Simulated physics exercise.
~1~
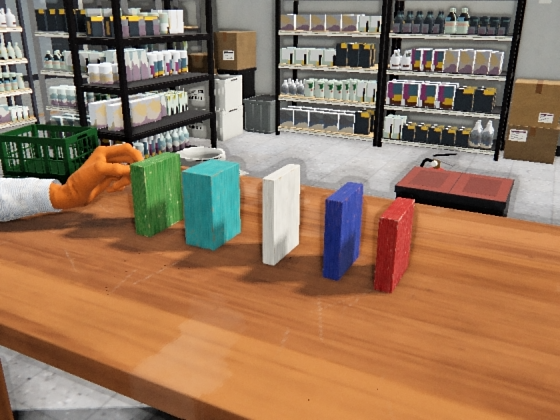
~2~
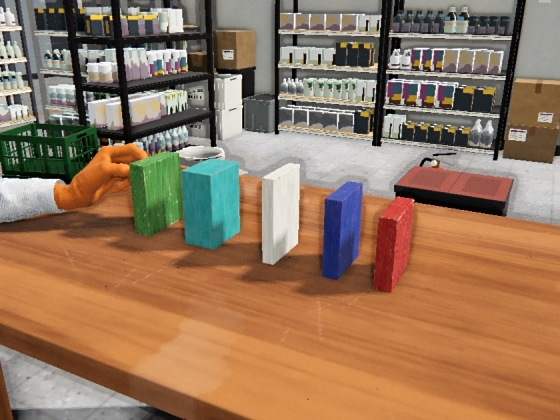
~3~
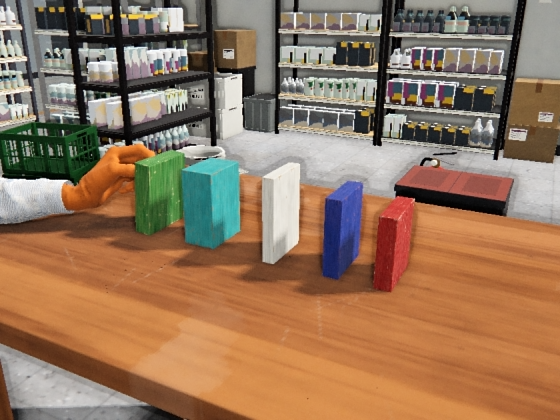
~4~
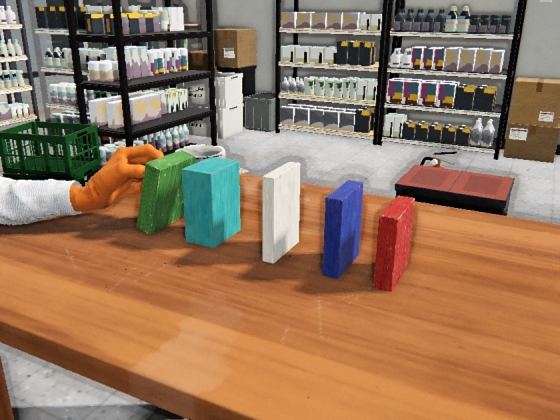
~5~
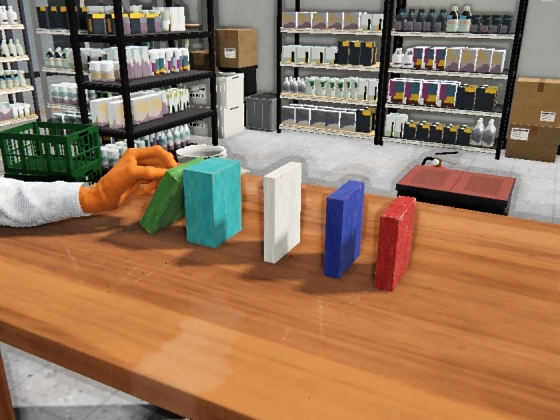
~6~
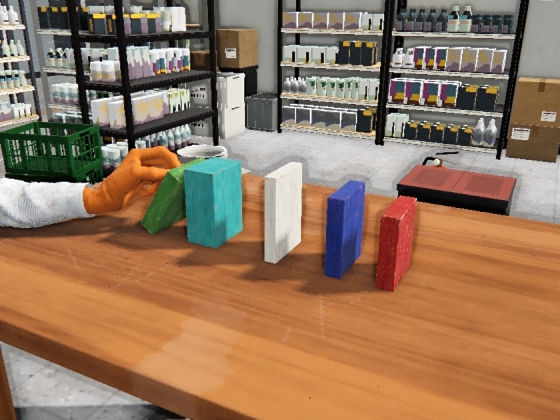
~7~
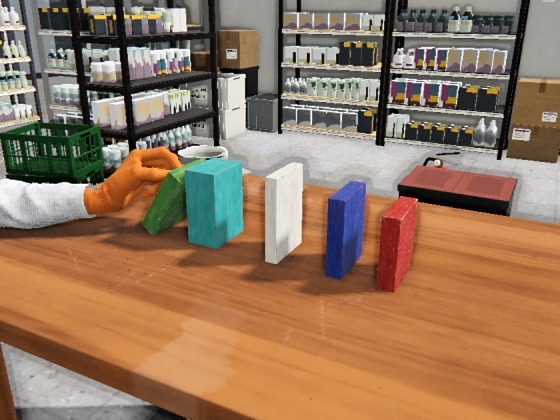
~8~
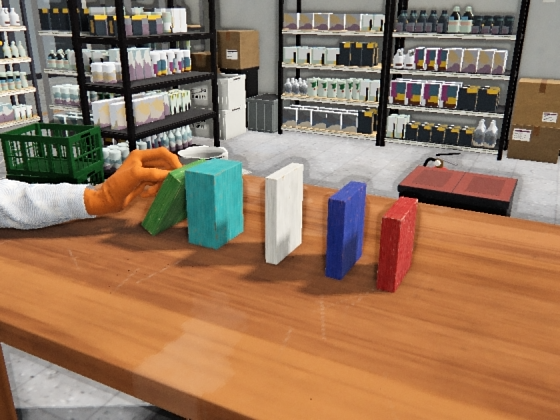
A gloved hand tips the green board against the turquoise block, and every other block stays upright.
